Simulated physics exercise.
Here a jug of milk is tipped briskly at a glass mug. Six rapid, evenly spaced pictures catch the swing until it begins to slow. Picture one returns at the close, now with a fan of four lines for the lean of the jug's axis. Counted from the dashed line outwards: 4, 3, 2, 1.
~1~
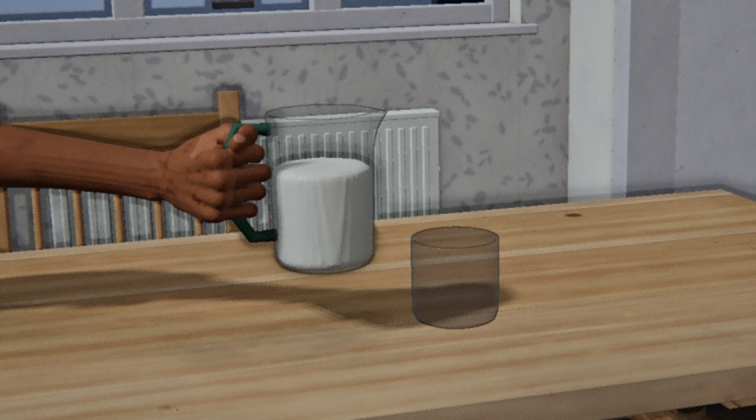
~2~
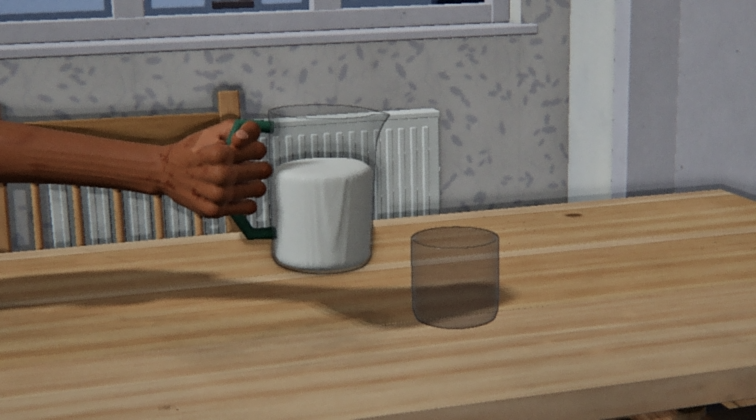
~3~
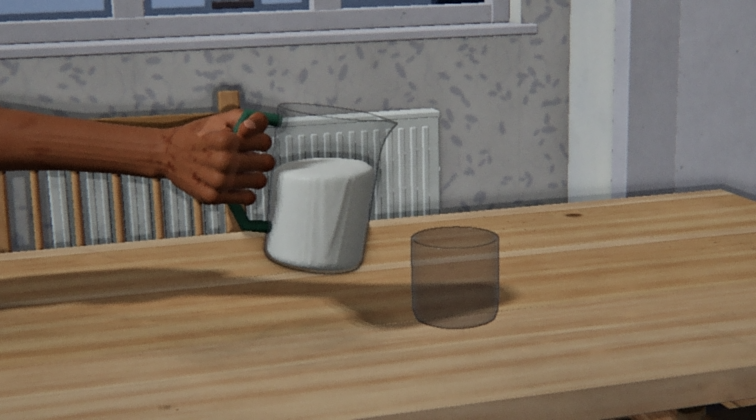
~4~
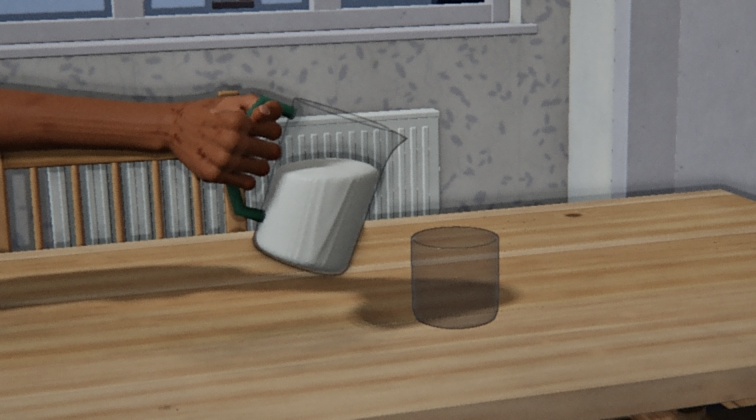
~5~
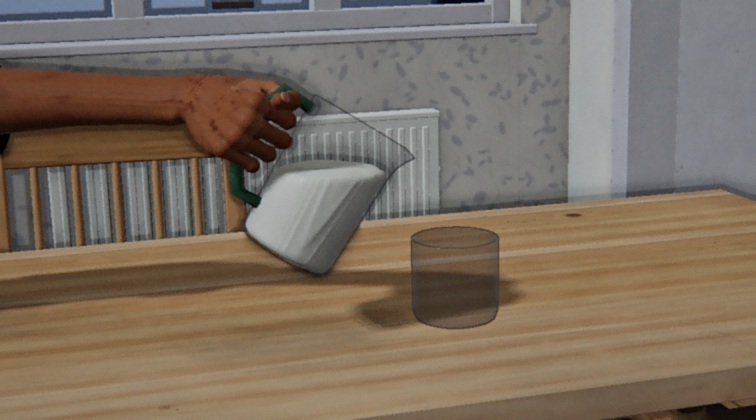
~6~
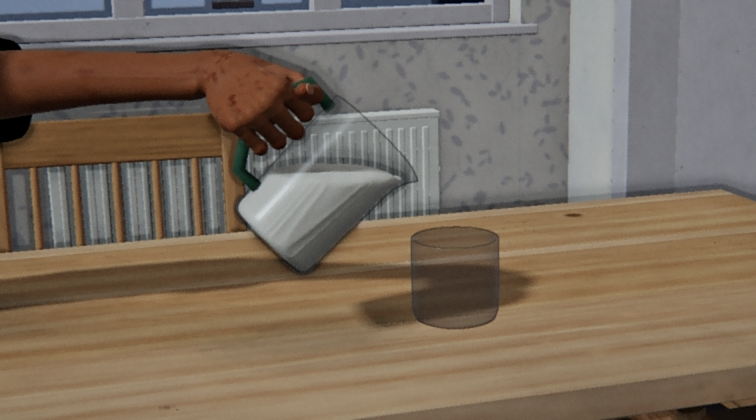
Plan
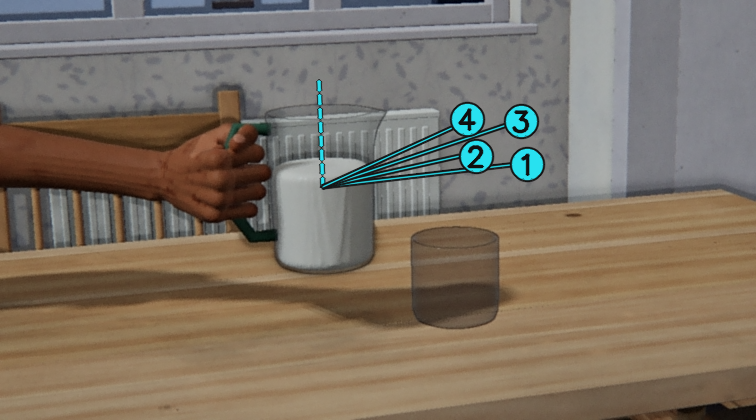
To begin with, a hand grips the green handle of a clear jug of milk, held upright to the left of an empty glass mug on a wooden table. The hand then tilts the jug rightward, slightly at first and then steeply, until the milk reaches toward the lip, with the mug still empty.
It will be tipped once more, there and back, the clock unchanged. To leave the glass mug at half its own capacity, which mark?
4 works best here.
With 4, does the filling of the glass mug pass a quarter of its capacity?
Yes.
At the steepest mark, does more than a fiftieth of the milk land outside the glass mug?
Yes.
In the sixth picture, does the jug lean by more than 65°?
No.
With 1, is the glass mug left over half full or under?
Over half.
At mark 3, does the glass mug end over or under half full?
Over.
On the marked copy, 1 at (510, 164); 2 at (459, 156); 3 at (505, 125); 4 at (451, 128).
With 1, the glass mug ends with about 88 % of what it can hold; 11 % of the milk is spilt.
With 2, the glass mug ends with about 84 % of what it can hold.
With 3, the glass mug ends with about 66 % of what it can hold.
With 4, the glass mug ends with about 47 % of what it can hold.
